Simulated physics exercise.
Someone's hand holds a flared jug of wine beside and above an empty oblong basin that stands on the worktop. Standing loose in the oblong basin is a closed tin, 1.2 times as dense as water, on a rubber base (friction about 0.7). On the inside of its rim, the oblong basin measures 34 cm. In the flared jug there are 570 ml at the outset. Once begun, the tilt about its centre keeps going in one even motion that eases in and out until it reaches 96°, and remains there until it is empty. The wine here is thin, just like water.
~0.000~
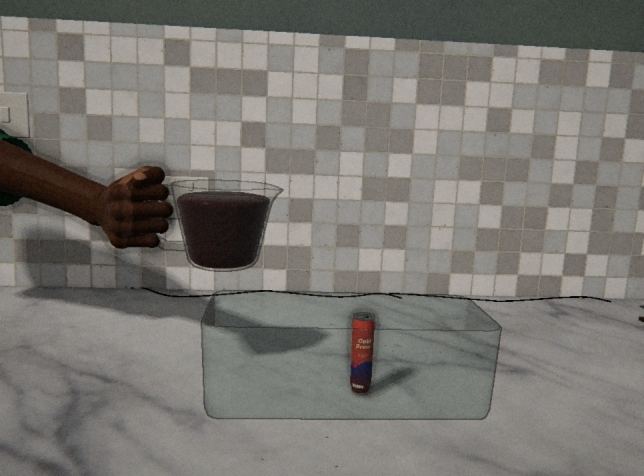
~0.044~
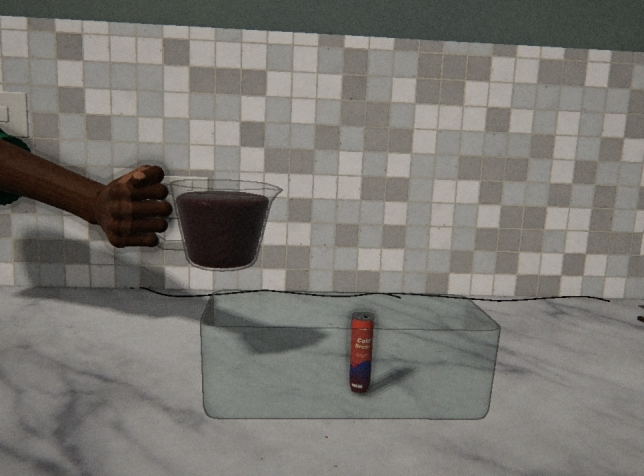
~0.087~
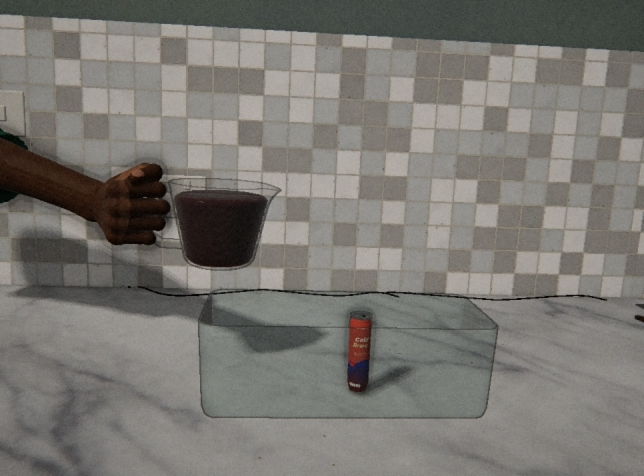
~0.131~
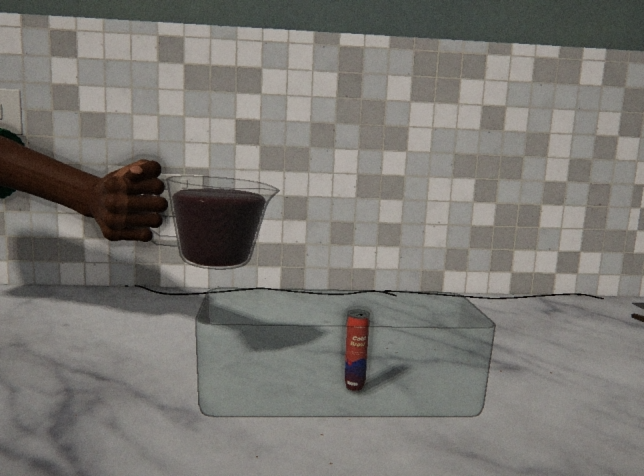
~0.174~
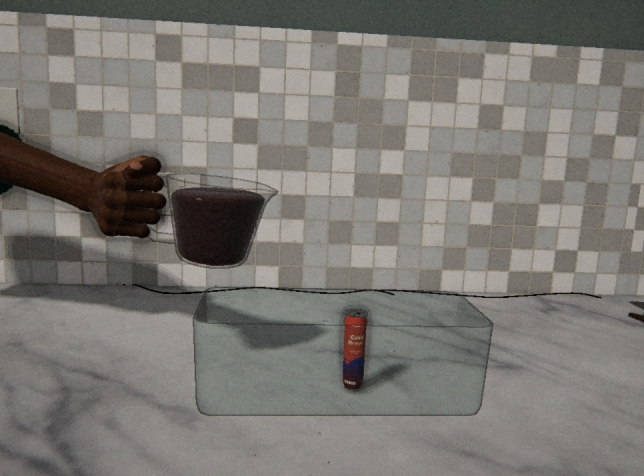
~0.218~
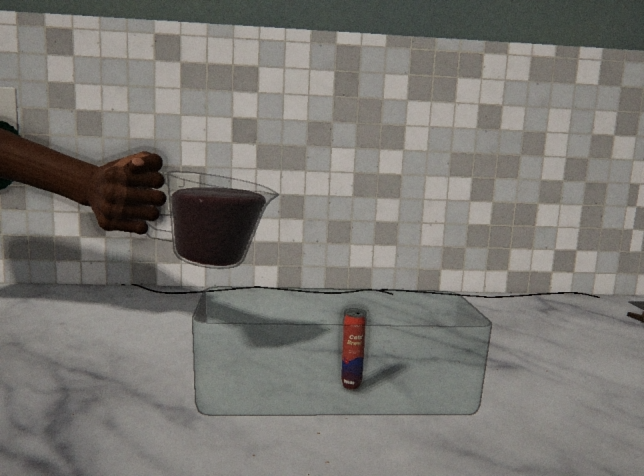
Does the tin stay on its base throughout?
Watch, it's going to hold out.
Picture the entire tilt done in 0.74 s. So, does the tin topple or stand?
Result: Tin still standing.
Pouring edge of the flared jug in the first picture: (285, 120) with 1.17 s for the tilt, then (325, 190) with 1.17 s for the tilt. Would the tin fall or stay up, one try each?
Trial 1 - tin tips; trial 2 - tin tips.
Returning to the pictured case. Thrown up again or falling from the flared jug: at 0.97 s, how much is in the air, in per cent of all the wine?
About 12 per cent.
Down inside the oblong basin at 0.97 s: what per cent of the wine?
The fraction sits near 70 in a hundred.
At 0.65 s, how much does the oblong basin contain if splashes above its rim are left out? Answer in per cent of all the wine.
Around 10%.
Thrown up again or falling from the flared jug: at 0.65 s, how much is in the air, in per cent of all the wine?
Close to 18 per cent, I'd say.
By 0.65 s the tilt is 57° and 73 per cent is still to pour; the tin stands where it began.
By 0.97 s the tilt is 89° and 18 per cent is still to pour; the tin stands where it began.
By 1.31 s the tilt is 96° and 1 per cent is still to pour; the tin stands where it began.
By 1.67 s the tilt is 96° and 0 per cent is still to pour; the tin stands where it began.
At rest the tin stands where it began.
